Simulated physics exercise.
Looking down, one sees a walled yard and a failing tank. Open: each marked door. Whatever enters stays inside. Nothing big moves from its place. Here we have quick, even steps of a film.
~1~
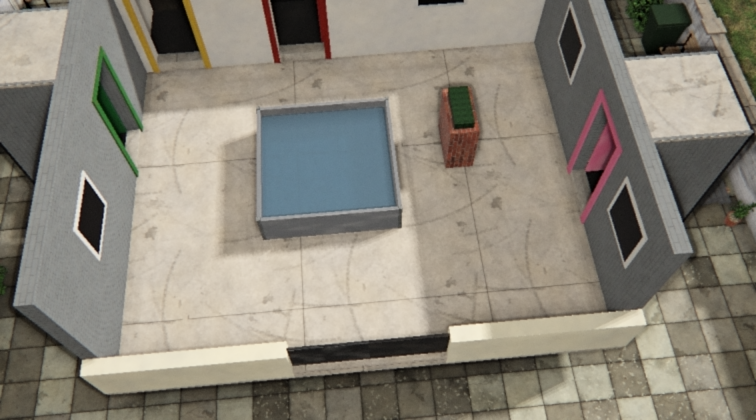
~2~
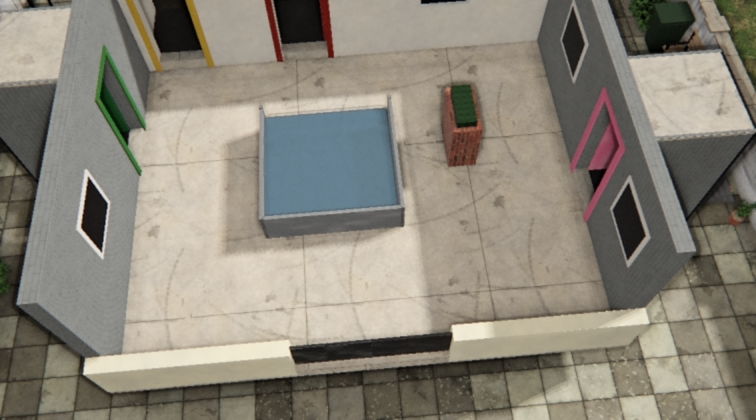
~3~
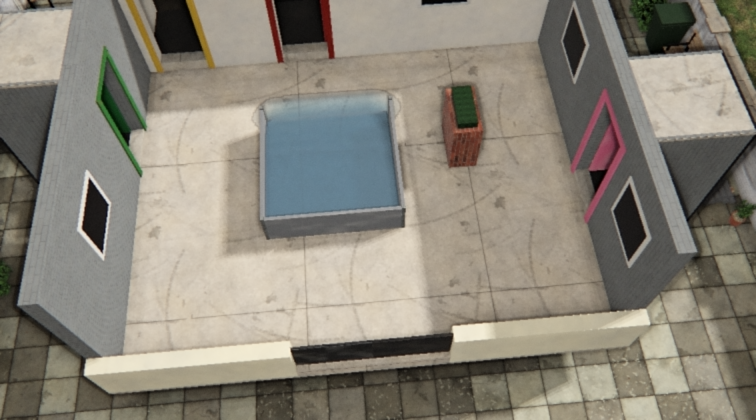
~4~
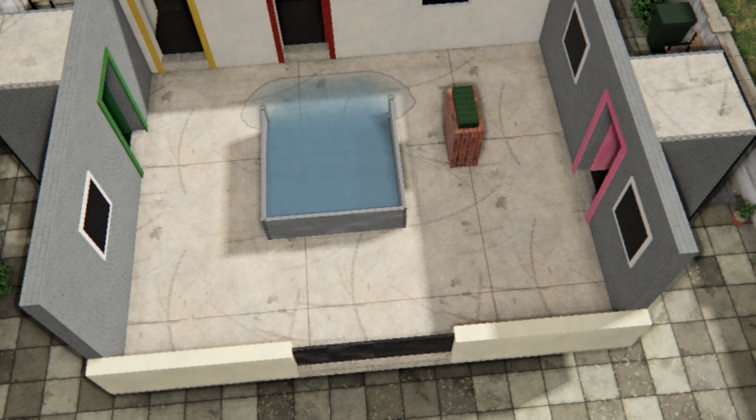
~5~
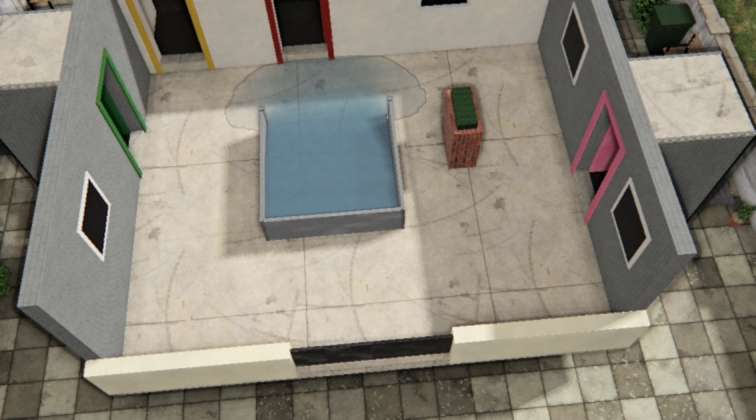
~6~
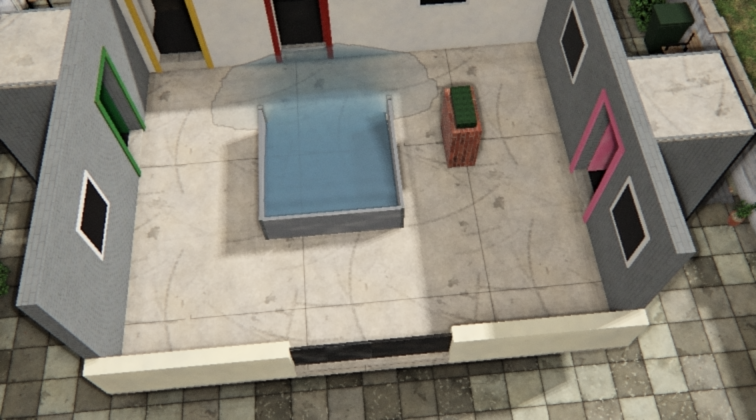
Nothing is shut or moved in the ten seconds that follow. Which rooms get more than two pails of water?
In order: Pink door: Inside the limit; yellow door: Inside the limit; red door: Past the limit; green door: Past the limit.
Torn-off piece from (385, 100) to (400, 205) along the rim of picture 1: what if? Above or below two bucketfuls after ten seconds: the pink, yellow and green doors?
The pink door tops the limit, the yellow door falls short, the green door falls short.
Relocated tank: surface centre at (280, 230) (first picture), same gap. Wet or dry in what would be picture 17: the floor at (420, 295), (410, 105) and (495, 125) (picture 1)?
As listed: Untouched, reached, untouched.
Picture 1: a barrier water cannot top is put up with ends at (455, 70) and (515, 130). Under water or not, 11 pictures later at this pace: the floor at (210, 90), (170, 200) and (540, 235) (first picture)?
Taking the points in turn, they are inundated, high and dry and high and dry.
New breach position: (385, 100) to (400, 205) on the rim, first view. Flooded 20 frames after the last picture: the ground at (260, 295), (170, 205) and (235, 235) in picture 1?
The first spot is spared, the second spared and the third spared.
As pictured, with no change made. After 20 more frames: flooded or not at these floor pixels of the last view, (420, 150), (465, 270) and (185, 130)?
As listed, the points end up high and dry, high and dry and soaked.
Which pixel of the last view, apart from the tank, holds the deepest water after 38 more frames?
It should be close to (122, 361).
A moment on, water covers 15 % of the floor; the pink door not reached, the yellow door wet at the sill, nothing in, the red door over two buckets in, the green door not reached.
Next, water covers 25 % of the floor; the pink door not reached, the yellow door wet at the sill, nothing in, the red door far over two buckets in, the green door not reached.
Then, water covers 45 % of the floor; the pink door wet at the sill, nothing in, the yellow door under two buckets in, the red door far over two buckets in, the green door under two buckets in.
Later, water covers 85 % of the floor; the pink door wet at the sill, nothing in, the yellow door under two buckets in, the red door far over two buckets in, the green door over two buckets in.
In the end, water covers 95 % of the floor; the pink door wet at the sill, nothing in, the yellow door under two buckets in, the red door far over two buckets in, the green door over two buckets in.
